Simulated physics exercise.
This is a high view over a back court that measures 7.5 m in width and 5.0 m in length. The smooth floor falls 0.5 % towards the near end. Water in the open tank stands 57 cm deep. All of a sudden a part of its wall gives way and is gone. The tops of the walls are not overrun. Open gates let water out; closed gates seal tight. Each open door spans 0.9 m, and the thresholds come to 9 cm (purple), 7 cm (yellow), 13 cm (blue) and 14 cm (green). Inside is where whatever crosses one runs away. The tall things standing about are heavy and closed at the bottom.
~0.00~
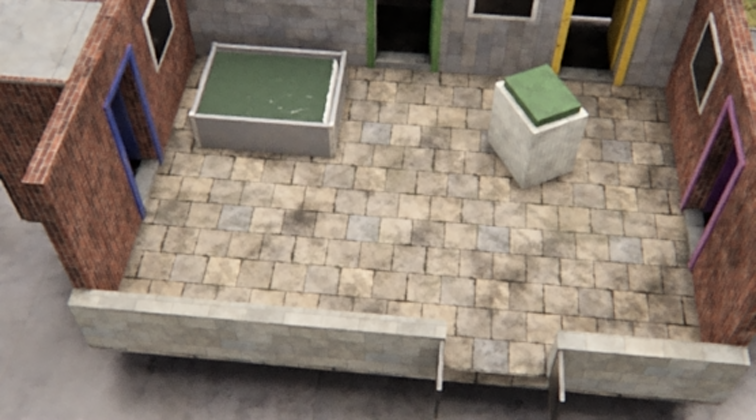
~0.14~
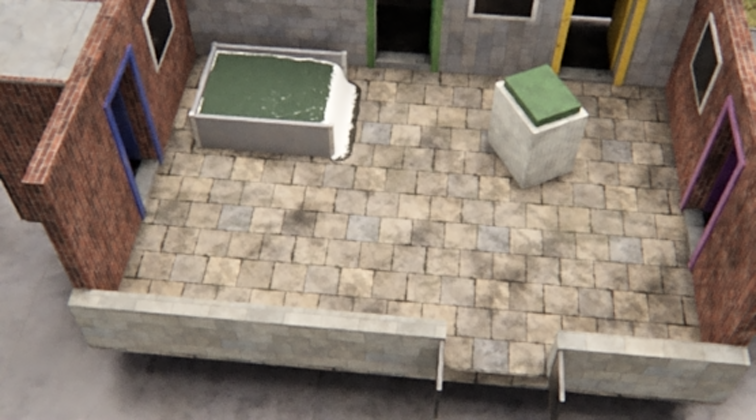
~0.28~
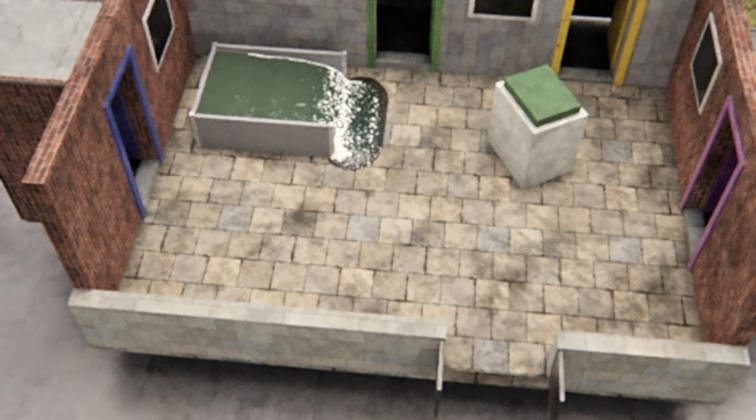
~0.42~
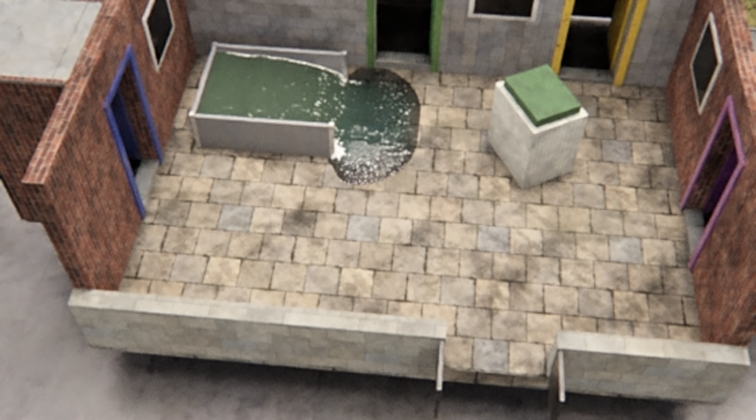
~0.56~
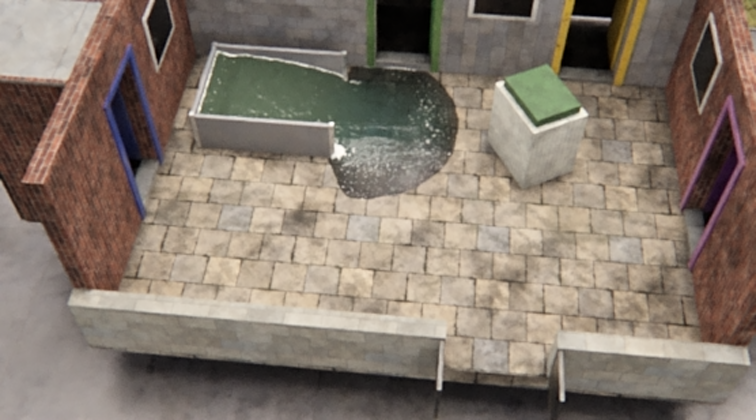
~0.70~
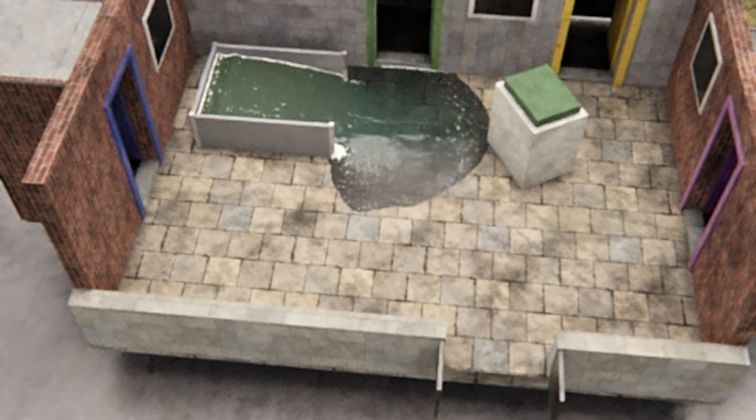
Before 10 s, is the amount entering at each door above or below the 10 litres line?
Outcome: Purple door: Under the set amount; yellow door: Past the set amount; blue door: Under the set amount; green door: Under the set amount.
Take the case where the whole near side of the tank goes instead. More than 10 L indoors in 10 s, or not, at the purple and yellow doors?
Lab note: Vs limit, purple door inside limit; yellow door inside limit.
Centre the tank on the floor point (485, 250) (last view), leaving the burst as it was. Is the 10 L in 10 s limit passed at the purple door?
Then: Purple above.
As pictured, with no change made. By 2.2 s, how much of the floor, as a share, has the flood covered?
Wet share: Near 40 percent.
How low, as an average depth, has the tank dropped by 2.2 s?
It averages close to 18 cm.
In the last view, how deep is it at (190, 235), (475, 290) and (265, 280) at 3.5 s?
0, 3 and 0 cm.
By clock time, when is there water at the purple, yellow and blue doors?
Purple 3.2 s, yellow 1.4 s, blue not in the 10 s.
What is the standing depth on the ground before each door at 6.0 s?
You'd get purple at 5 cm, yellow at 7 cm, blue at 0 cm, and green at 4 cm.
After 1.4 s water covers 25 % of the floor and is deepest (24 cm) near (494, 151); purple door not reached, yellow door not reached, blue door not reached, green door 14 cm at the sill, 0 L in.
After 2.2 s water covers 40 % of the floor and is deepest (27 cm) near (656, 95); purple door not reached, yellow door 15 cm at the sill, 4 L in, blue door not reached, green door 12 cm at the sill, 0 L in.
After 3.5 s water covers 55 % of the floor and is deepest (24 cm) near (659, 111); purple door 5 cm at the sill, 0 L in, yellow door 10 cm at the sill, 31 L in, blue door not reached, green door 8 cm at the sill, 1 L in.
After 6.0 s water covers 60 % of the floor and is deepest (14 cm) near (576, 362); purple door 5 cm at the sill, 0 L in, yellow door 7 cm at the sill, 40 L in, blue door not reached, green door 4 cm at the sill, 1 L in.
After 10.0 s water covers 85 % of the floor and is deepest (8 cm) near (123, 322); purple door 7 cm at the sill, 0 L in, yellow door 3 cm at the sill, 41 L in, blue door not reached, green door 3 cm at the sill, 1 L in.
